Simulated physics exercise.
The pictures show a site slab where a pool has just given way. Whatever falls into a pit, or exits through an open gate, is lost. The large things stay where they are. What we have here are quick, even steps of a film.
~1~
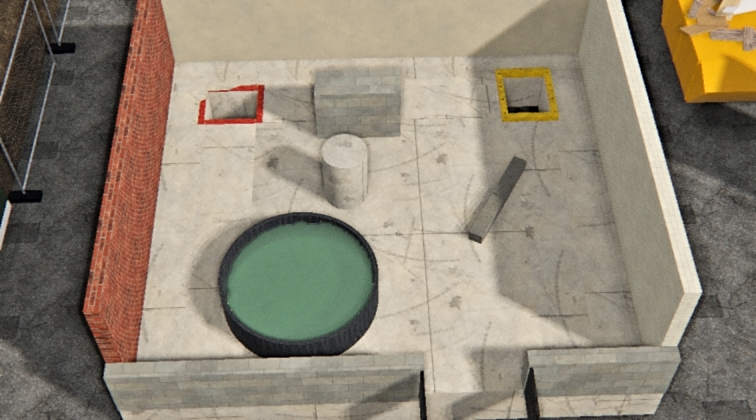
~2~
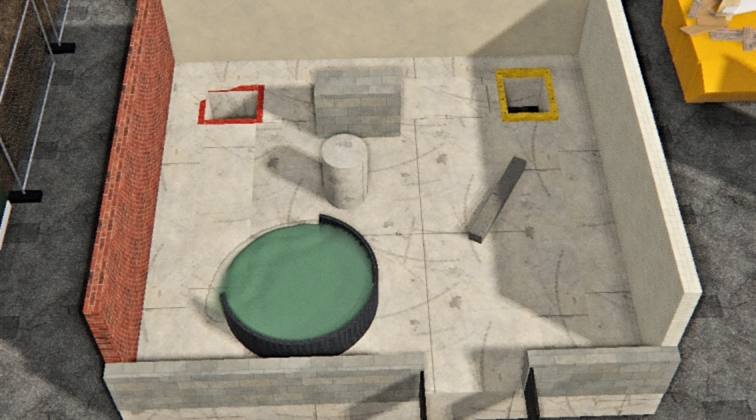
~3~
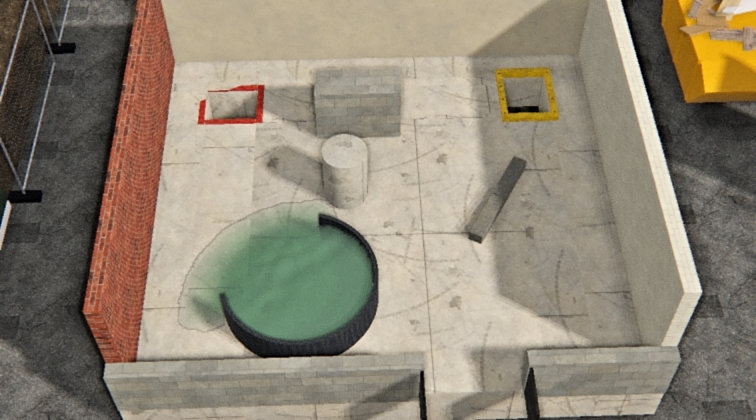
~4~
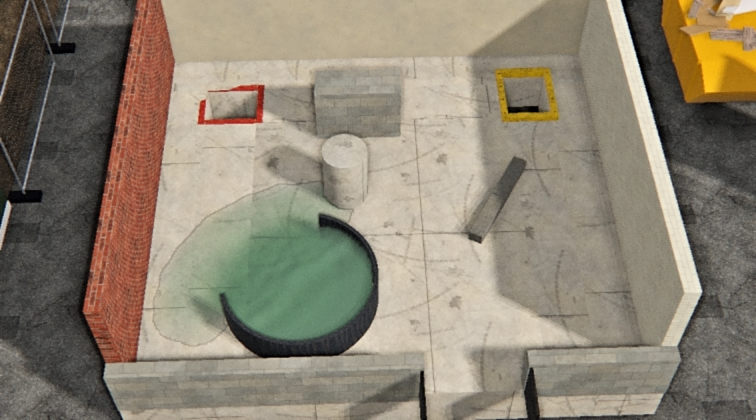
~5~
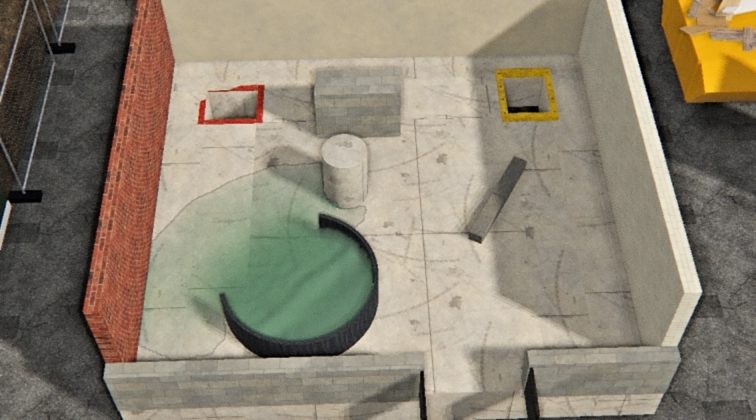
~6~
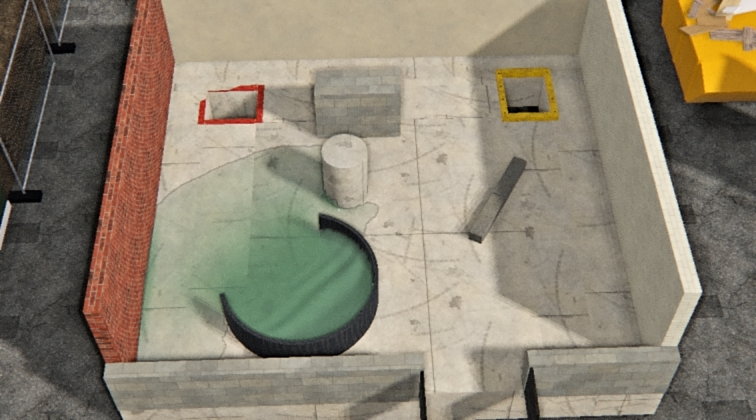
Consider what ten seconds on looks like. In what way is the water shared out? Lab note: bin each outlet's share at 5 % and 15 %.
Bins - gate: Under 5 %; yellow pit: Under 5 %; red pit: Over 15 %.
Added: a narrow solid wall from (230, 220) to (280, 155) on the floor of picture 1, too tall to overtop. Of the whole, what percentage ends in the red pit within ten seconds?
I'd put the red pit at roughly 20 %.
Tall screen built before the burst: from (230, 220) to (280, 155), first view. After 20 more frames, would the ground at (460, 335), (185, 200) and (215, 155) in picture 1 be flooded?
Taking the three spots in the order asked, they are bone-dry, waterlogged and waterlogged.
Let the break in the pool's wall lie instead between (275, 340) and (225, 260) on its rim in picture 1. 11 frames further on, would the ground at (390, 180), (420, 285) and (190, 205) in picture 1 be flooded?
Going point by point: Left unwetted, left unwetted, waterlogged.
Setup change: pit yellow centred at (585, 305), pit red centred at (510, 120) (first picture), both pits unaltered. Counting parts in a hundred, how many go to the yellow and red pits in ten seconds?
Per cent, approx.: Yellow 0, red 10.
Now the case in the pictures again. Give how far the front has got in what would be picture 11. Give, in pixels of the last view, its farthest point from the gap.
Close to (316, 90).
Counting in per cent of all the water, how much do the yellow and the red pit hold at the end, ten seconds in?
Shares, in order: 0 % and 34 %.
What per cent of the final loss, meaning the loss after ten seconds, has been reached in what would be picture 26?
Roughly 40 percent of it.
A moment on, water covers 25 % of the floor; the gate 0 %, the yellow pit 0 %, the red pit 0 %.
Next, water covers 35 % of the floor; the gate 0 %, the yellow pit 0 %, the red pit 3 %.
Then, water covers 40 % of the floor; the gate 0 %, the yellow pit 0 %, the red pit 15 %.
Later, water covers 60 % of the floor; the gate 0 %, the yellow pit 0 %, the red pit 28 %.
In the end, water covers 80 % of the floor; the gate 1 %, the yellow pit 0 %, the red pit 34 %.
